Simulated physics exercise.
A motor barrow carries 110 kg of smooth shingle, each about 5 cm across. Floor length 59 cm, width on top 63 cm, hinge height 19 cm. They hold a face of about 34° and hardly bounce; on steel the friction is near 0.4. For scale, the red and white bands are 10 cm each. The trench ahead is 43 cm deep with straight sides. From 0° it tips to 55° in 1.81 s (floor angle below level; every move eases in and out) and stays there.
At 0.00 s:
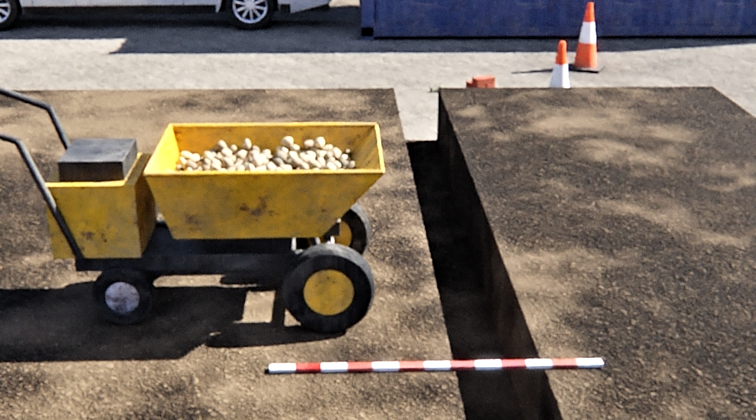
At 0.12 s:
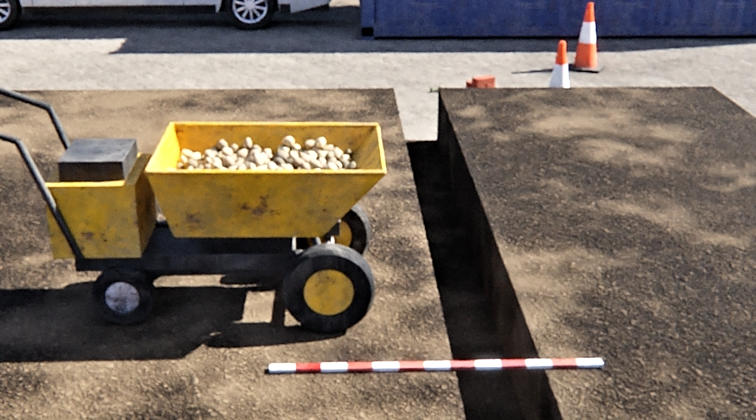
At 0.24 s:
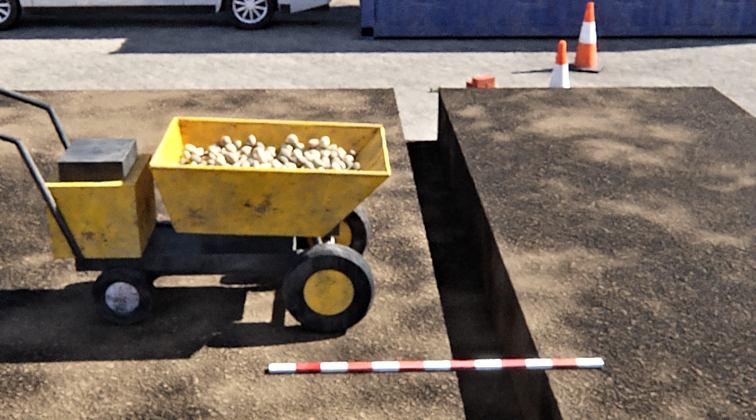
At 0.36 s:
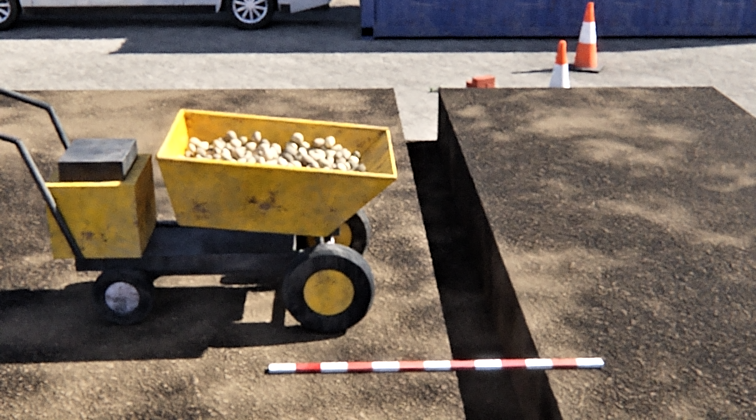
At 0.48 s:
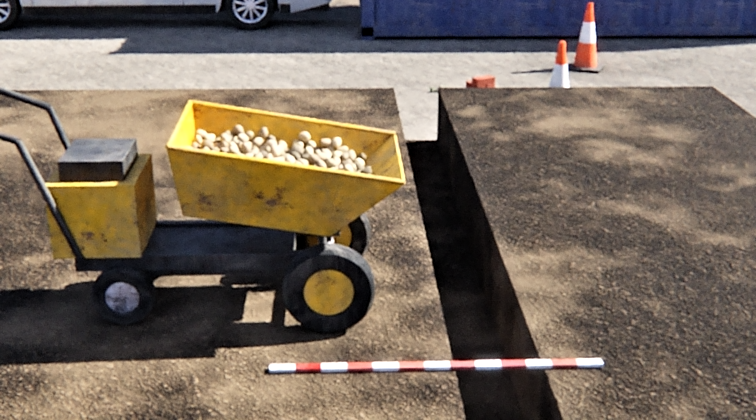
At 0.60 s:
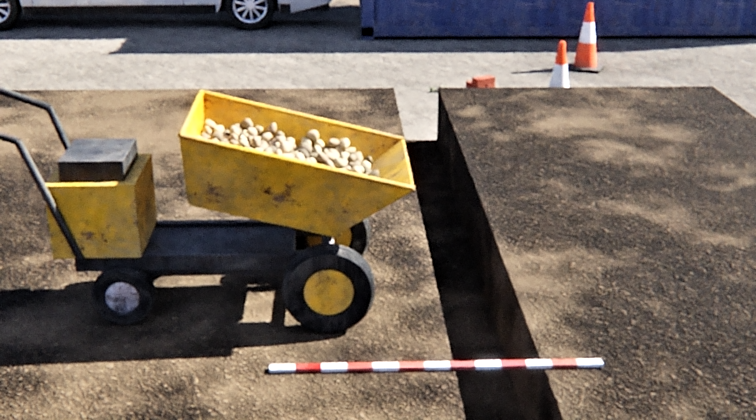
A yellow motor barrow loaded with smooth, pale stones stood beside a dark trench, and its skip slowly tilted, the back end rising and the front lip dipping to the right while the wheels stayed still.
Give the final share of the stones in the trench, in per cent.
Roughly 68 per cent ends in the trench.
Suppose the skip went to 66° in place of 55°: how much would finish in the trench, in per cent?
In that case some 85 per cent.
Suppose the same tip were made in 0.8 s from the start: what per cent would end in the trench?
Then about 55 per cent.
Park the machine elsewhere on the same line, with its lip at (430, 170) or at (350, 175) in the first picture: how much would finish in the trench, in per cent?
Near 35 per cent from the first place, 70 from the second.
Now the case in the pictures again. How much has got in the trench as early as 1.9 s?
About 20 per cent by then.
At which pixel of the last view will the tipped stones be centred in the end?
Near (480, 365).
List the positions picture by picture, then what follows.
The skip is at 0°, its lip at (383, 172); the top of the load is at (275, 151), in the first frame.
Lip at (385, 173), floor tilted 1°, highest stones at (267, 149); the stones move at 0.1 m/s on average, in the second frame.
The skip is at 3°, its lip at (389, 175); the top of the load is at (258, 148); the stones move at 0.2 m/s on average, in the third frame.
The skip is at 6°, its lip at (396, 178); the top of the load is at (242, 147); the stones move at 0.2 m/s on average, in the fourth frame.
Lip at (404, 183), floor tilted 10°, highest stones at (230, 141); the stones move at 0.3 m/s on average, in the fifth frame.
Lip at (413, 189), floor tilted 14°, highest stones at (226, 134); the stones move at 0.3 m/s on average, in the sixth frame.
After 1.4 s the floor is at 47°; 100 % in the skip; the foremost stones are at (437, 221).
After 1.9 s the floor is at 55°; 82 % in the skip, 18 % in the trench; the foremost stones are at (516, 323).
After 2.3 s the floor is at 55°; 59 % in the skip, 37 % in the trench, 5 % past the trench; the foremost stones are at (569, 290).
After 4.2 s the floor is at 55°; 26 % in the skip, 68 % in the trench, 5 % past the trench; the foremost stones are at (605, 292).
